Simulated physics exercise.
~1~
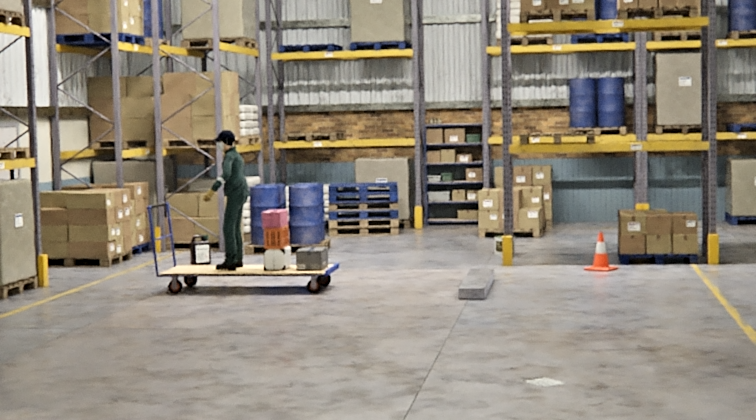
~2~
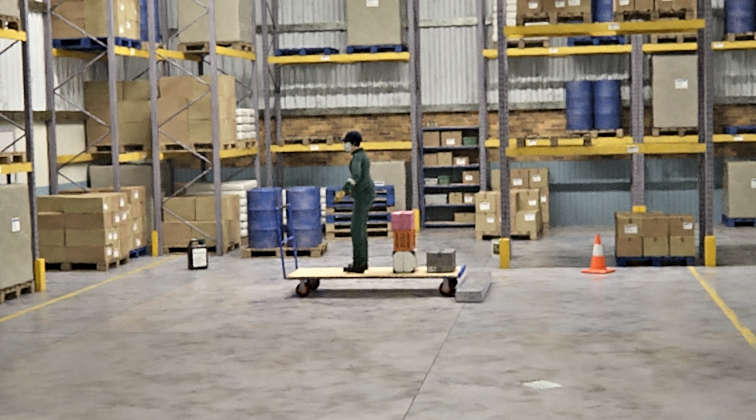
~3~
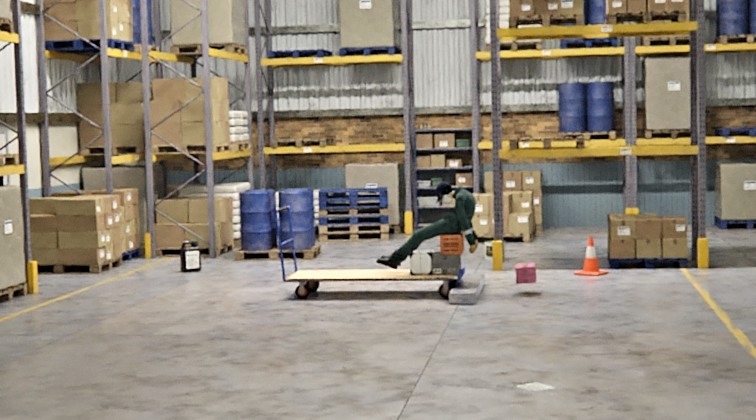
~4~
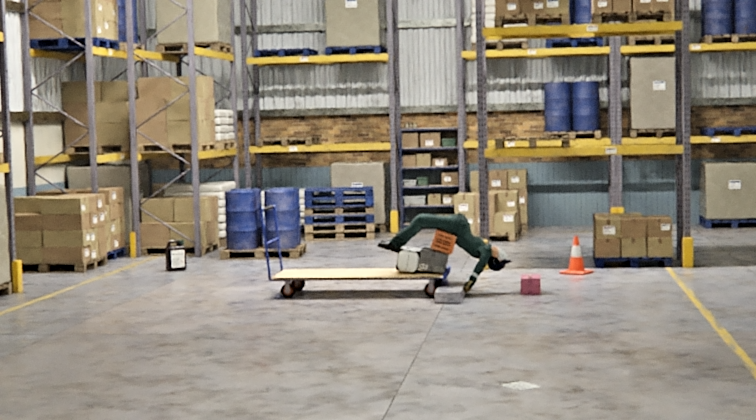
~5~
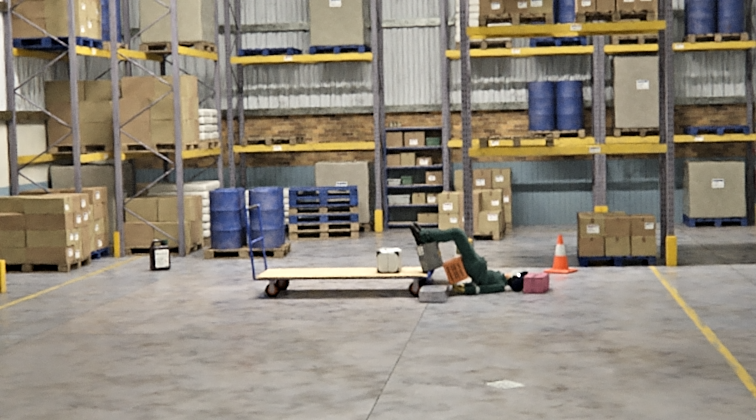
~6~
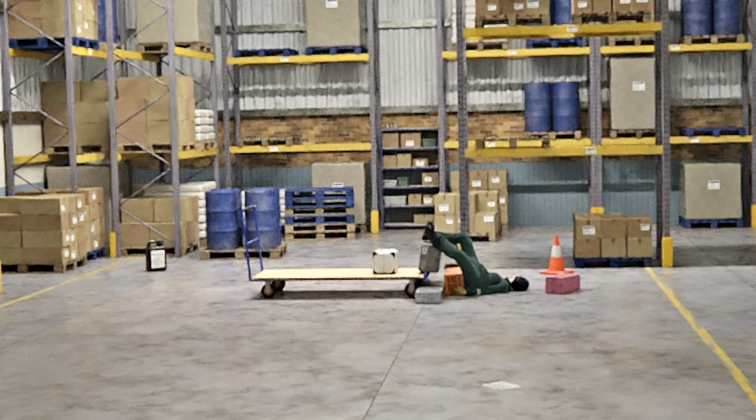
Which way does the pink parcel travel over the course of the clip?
The pink parcel moves to the right, flying off the front of the trolley and ending up on the floor near the orange cone.
